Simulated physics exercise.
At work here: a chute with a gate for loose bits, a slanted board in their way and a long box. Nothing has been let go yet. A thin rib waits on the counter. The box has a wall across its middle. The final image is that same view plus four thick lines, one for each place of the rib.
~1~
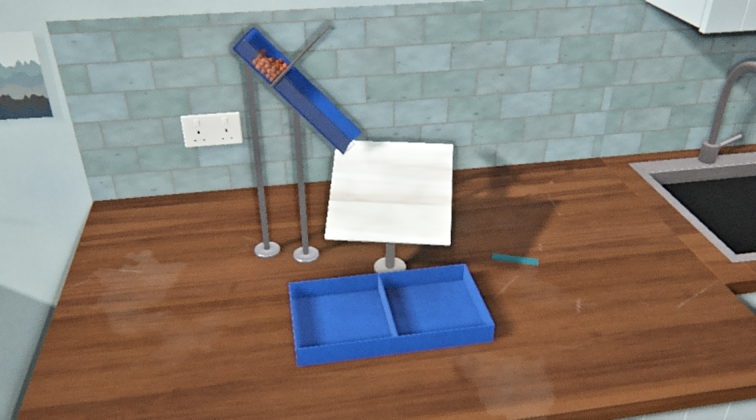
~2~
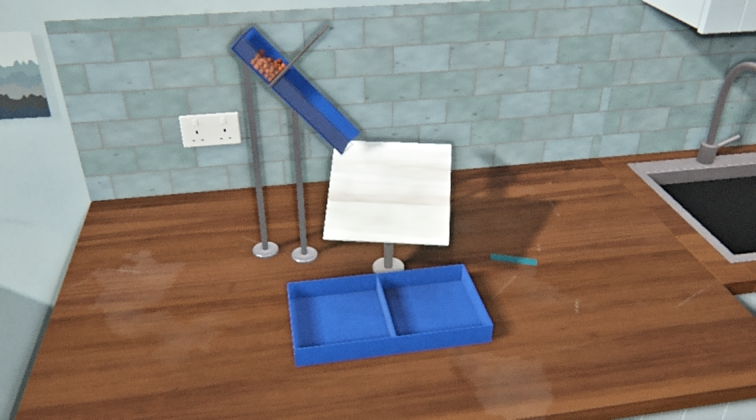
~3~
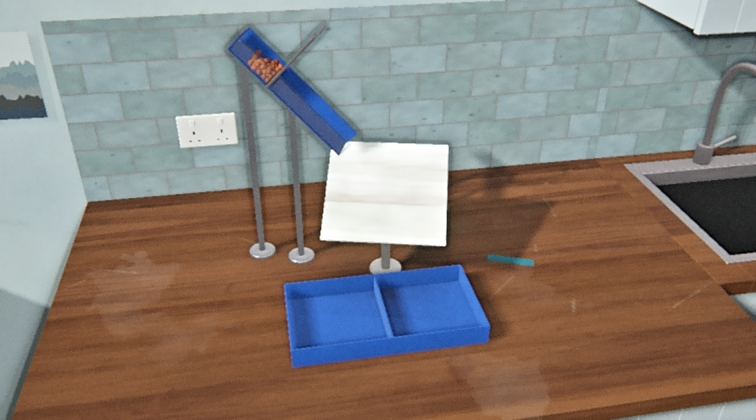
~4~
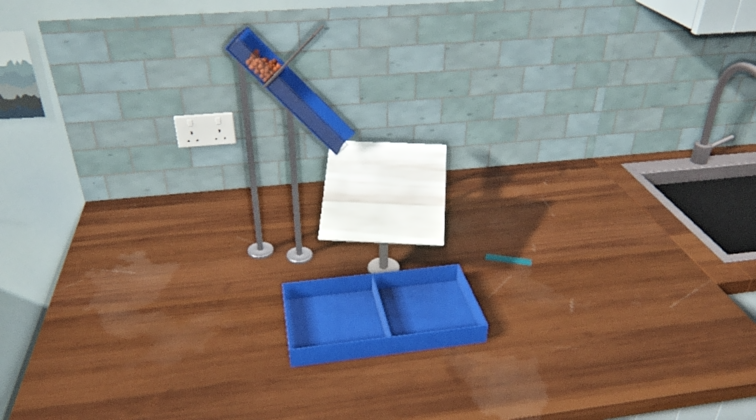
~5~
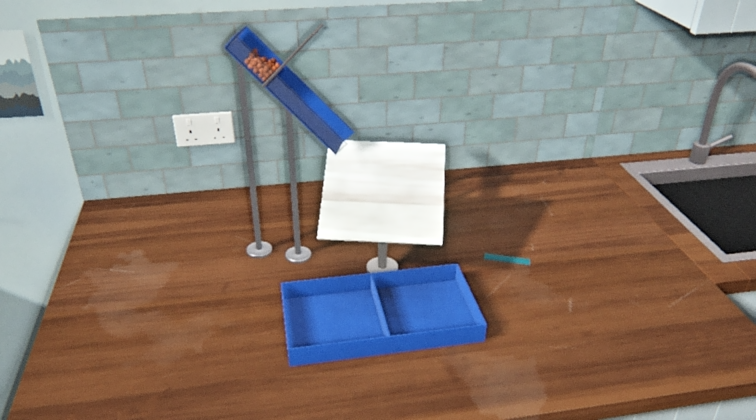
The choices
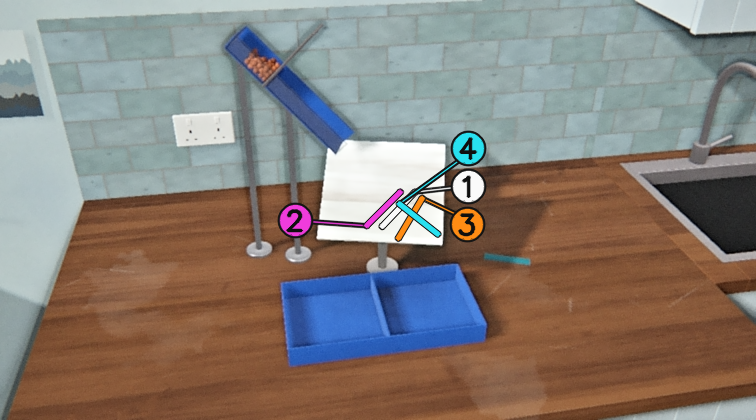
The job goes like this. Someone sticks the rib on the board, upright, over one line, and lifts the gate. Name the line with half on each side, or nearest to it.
I would pick line 3.
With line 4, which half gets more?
More lands on the right.
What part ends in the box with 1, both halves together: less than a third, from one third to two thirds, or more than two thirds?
It is more than two thirds.
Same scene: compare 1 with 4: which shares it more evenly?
Here it is line 4.
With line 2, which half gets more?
More lands on the left.
On the marked copy, line 1 from (414, 192) to (382, 226); line 2 from (400, 192) to (366, 225); line 3 from (422, 198) to (398, 238); line 4 from (399, 203) to (437, 234).
Choosing 1, of what is caught, almost all in the left half, just a few in the right.
Choosing 2, of what is caught, the larger part in the left half, about a tenth in the right.
Choosing 3, of what is caught, roughly two thirds in the left half, roughly a third in the right.
Choosing 4, of what is caught, roughly a quarter in the left half, the larger part in the right.
